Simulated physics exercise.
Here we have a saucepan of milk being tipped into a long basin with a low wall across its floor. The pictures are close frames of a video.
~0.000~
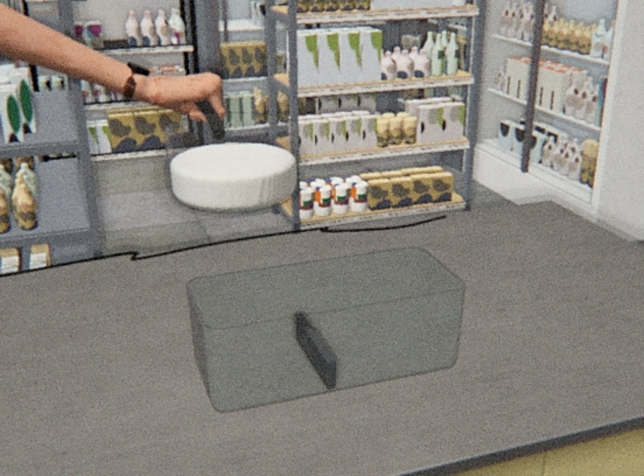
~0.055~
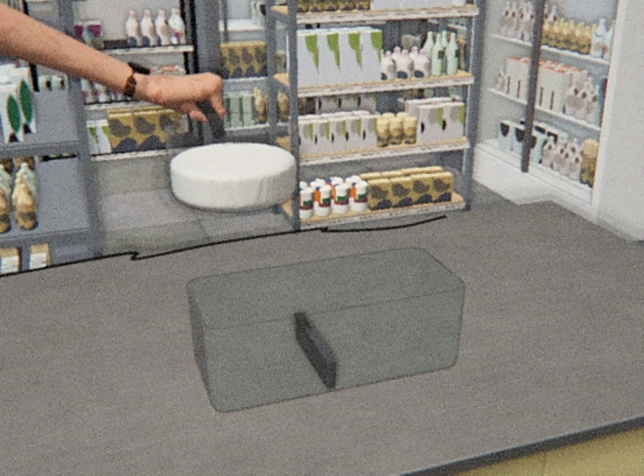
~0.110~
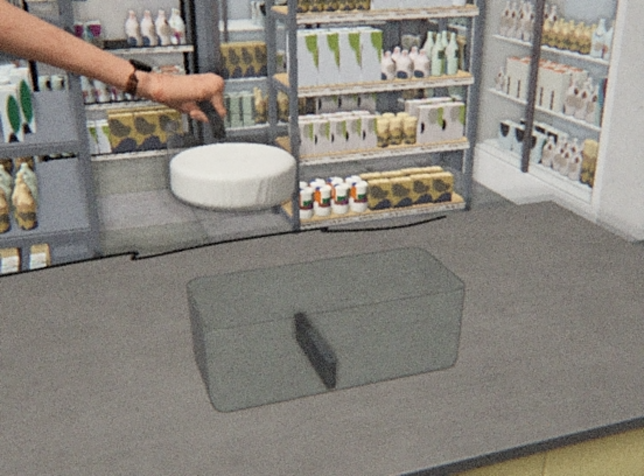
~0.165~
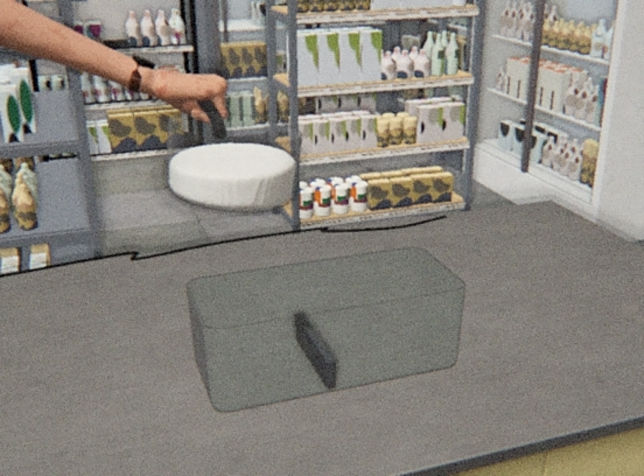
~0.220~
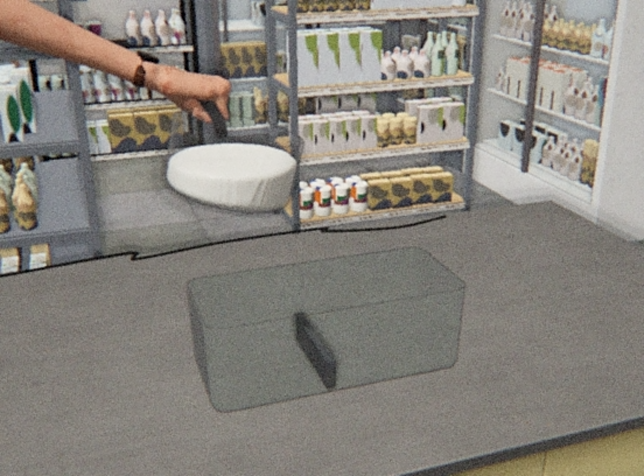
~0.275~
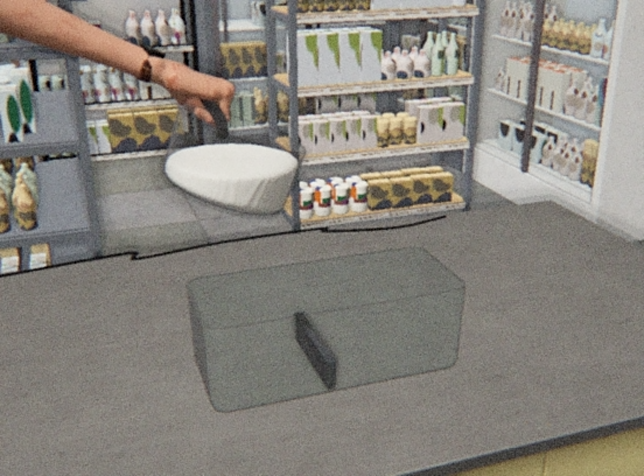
In a shop lined with stocked shelves, a hand holds a round white pan by its dark handle above a grey counter, behind a clear long basin with a low dark wall inside. The pan stays nearly level at first, then the hand gradually tilts it down to the right.
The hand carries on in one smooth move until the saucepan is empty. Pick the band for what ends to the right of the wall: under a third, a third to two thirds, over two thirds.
The share right of the wall is over two thirds.
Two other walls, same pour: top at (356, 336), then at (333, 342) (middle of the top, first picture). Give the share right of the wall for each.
First some 25, then 60 per cent.
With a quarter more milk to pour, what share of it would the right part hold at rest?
Near 90 %.
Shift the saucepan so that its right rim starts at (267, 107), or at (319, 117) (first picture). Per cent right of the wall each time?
The first gives 55 %, the second 90 %.
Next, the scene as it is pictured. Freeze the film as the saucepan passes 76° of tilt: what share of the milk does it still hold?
Close to 60 per cent.
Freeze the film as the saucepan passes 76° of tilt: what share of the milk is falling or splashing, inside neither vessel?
About 40 per cent.
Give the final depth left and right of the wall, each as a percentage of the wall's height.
The left part 10 per cent, the right part 60.
After 0.61 s the tilt is 76° and 58 per cent is still to pour, 0 is left of the wall and 4 right of it.
After 0.86 s the tilt is 99° and 16 per cent is still to pour, 5 is left of the wall and 62 right of it.
After 1.12 s the tilt is 99° and 3 per cent is still to pour, 7 is left of the wall and 86 right of it.
After 1.40 s the tilt is 99° and 0 per cent is still to pour, 9 is left of the wall and 90 right of it.
In the end 9 per cent lies left of the wall, 90 right of it and 1 outside.
